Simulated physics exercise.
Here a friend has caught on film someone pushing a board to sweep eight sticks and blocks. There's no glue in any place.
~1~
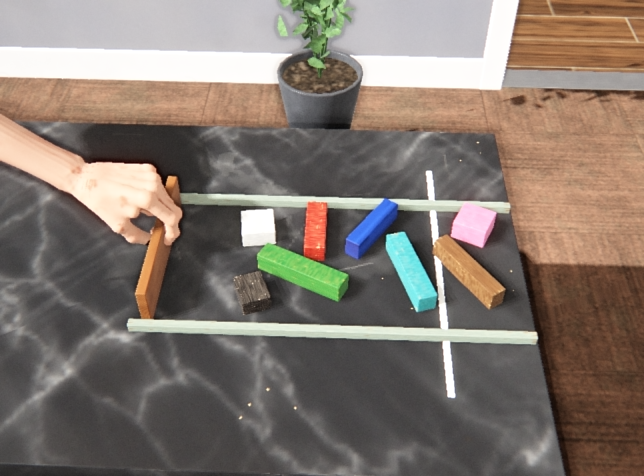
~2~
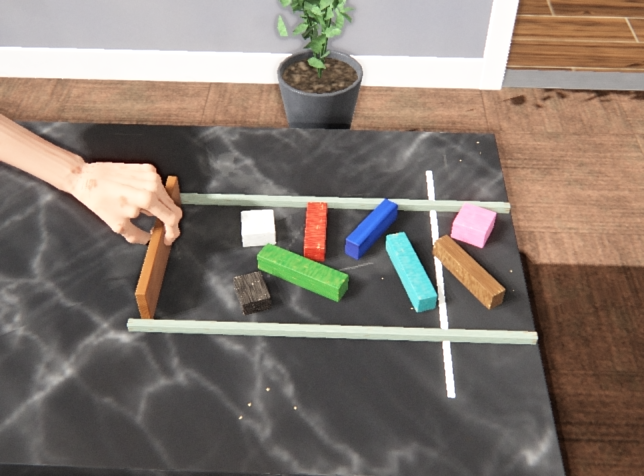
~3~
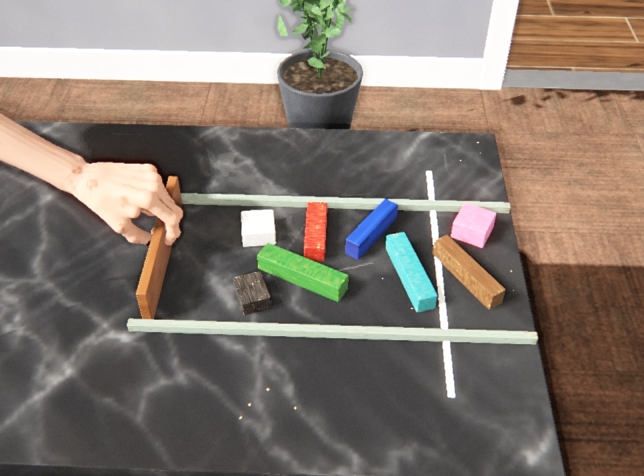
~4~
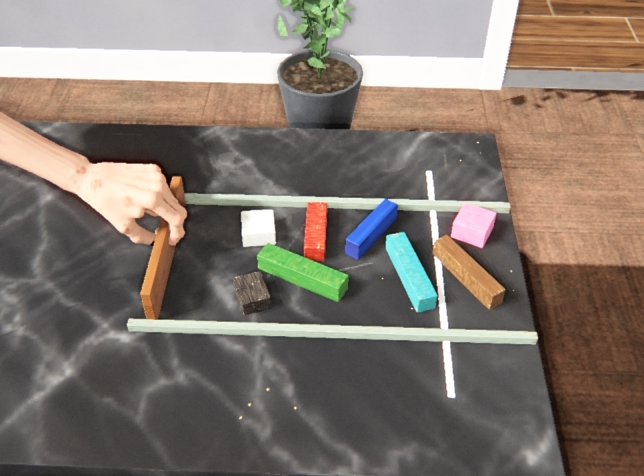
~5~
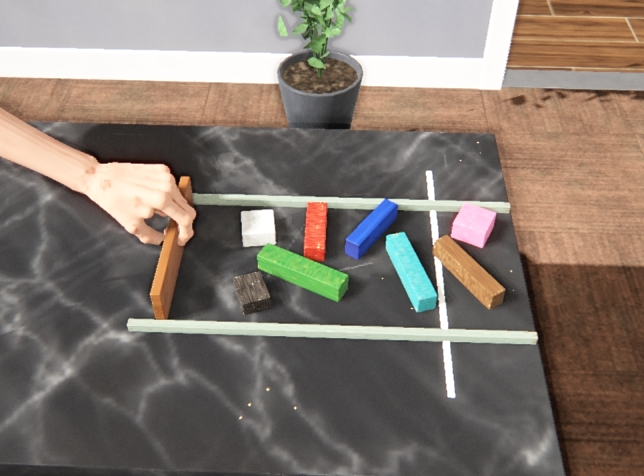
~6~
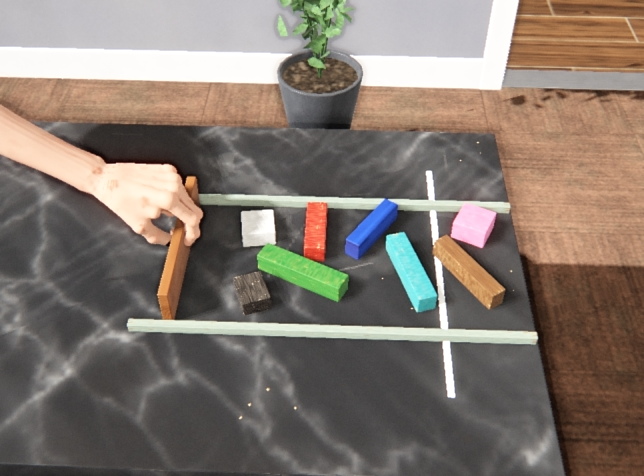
In the video, a hand holds an upright orange-brown board at the left end of two pale rails on a dark marbled table, then slides it slightly right toward eight scattered colored blocks and sticks, which stay still.
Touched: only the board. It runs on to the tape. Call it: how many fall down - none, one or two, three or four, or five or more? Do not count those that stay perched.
Call: One or two fall down.
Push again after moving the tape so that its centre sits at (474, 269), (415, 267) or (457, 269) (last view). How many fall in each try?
4, 0, 3.
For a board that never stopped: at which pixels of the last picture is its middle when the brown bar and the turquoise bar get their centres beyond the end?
Roughly (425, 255); roughly (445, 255).
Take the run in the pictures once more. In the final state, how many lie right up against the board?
At rest, 3 are in contact.
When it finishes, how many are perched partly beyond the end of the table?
1 overhanging.
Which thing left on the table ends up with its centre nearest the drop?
That's the turquoise bar.
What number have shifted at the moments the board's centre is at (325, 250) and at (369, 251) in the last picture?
At that stage 6; at the next, 7.
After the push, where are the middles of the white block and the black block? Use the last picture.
The white block stops around (452, 235); the black block around (458, 303).
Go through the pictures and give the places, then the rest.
Pink block (474, 225); brown bar (468, 271); turquoise bar (410, 270); board (161, 245); tape (439, 268), in the first frame.
Brown bar (468, 271); white block (258, 228), in the second frame.
Turquoise bar (410, 271); board (161, 245), in the third frame.
Pink block (474, 225); red bar (316, 231), in the fourth frame.
Brown bar (468, 271); blue stick (372, 228), in the fifth frame.
Pink block (474, 225); brown bar (468, 271); turquoise bar (410, 271); board (181, 246); tape (439, 268), in the sixth frame.
Early on, none off yet; pink block at rest near (474, 225); brown bar at rest near (468, 271); turquoise bar at rest near (410, 271).
Finally, the number that fall off is one or two; lost, brown bar and pink block.
